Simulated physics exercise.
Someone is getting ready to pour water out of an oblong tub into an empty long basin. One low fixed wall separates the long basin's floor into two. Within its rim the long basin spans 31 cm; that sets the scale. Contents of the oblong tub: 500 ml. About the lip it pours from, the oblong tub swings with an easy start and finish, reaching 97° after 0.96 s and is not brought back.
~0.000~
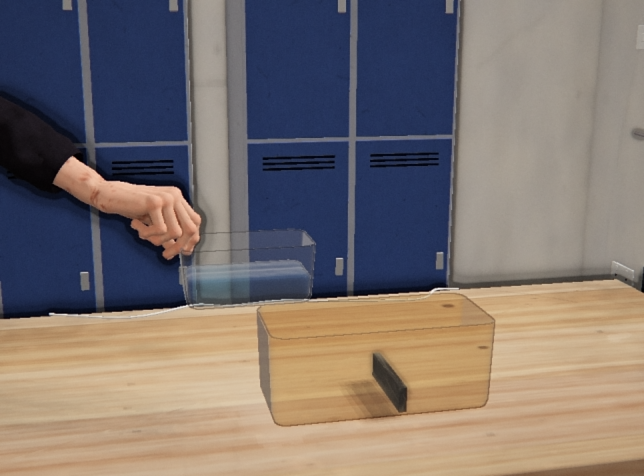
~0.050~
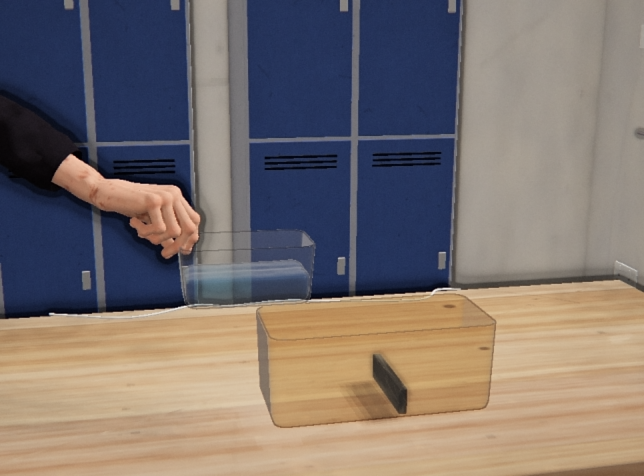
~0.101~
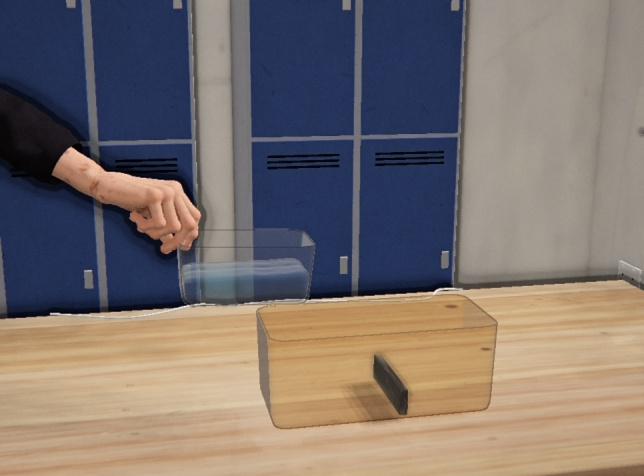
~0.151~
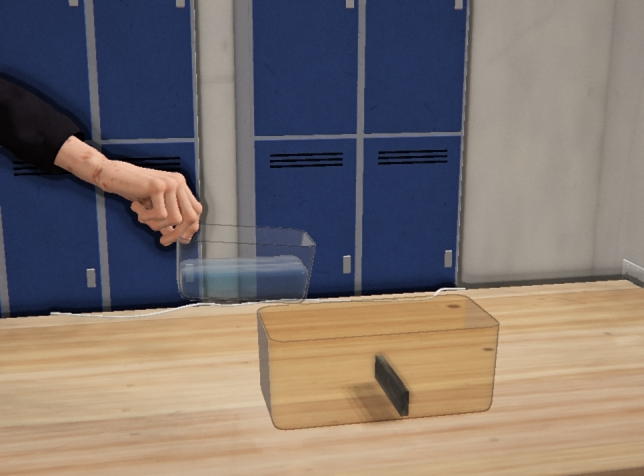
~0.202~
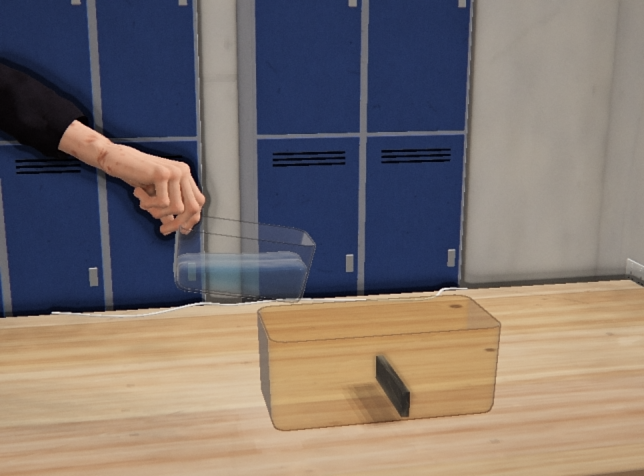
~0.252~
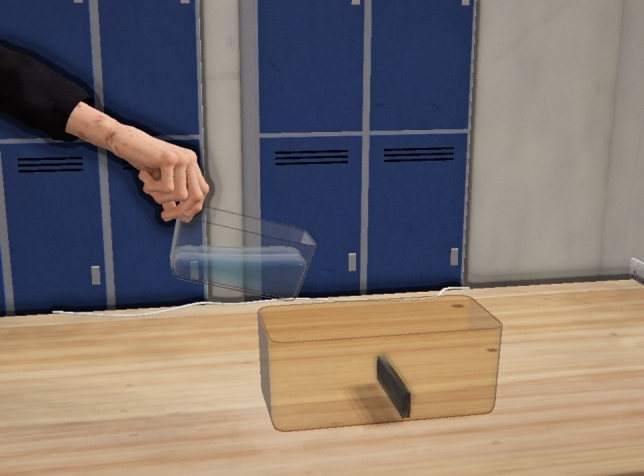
The video shows a hand holding a clear tub of bluish water above a wooden table, behind an empty clear basin with a dark upright divider. The hand rises slightly, gradually tilting the tub toward the right.
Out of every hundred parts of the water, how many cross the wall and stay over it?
About 28 in every hundred.
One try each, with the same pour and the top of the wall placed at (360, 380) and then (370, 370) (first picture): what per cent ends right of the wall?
First 80, then 65 per cent.
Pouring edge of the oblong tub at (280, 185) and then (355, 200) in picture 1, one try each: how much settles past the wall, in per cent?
The first try gives 10 percent and the second 85 percent.
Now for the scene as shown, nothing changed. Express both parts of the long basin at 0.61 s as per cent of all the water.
About 1 left, 0 right.
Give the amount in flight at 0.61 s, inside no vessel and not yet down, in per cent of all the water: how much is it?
It comes to about 36 percent.
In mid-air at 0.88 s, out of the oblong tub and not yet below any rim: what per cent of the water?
Near 16 percent.
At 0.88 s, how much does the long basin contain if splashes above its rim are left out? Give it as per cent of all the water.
About 66 per cent.
Then, 0.61 s in, the tilt is 69° and 64 per cent is still to pour, 1 is left of the wall and 0 right of it.
Then, 0.88 s in, the tilt is 95° and 17 per cent is still to pour, 40 is left of the wall and 26 right of it.
Then, 1.16 s in, the tilt is 97° and 2 per cent is still to pour, 67 is left of the wall and 27 right of it.
Then, 1.46 s in, the tilt is 97° and 0 per cent is still to pour, 72 is left of the wall and 27 right of it.
Finally, 71 per cent lies left of the wall, 28 right of it and 1 outside.
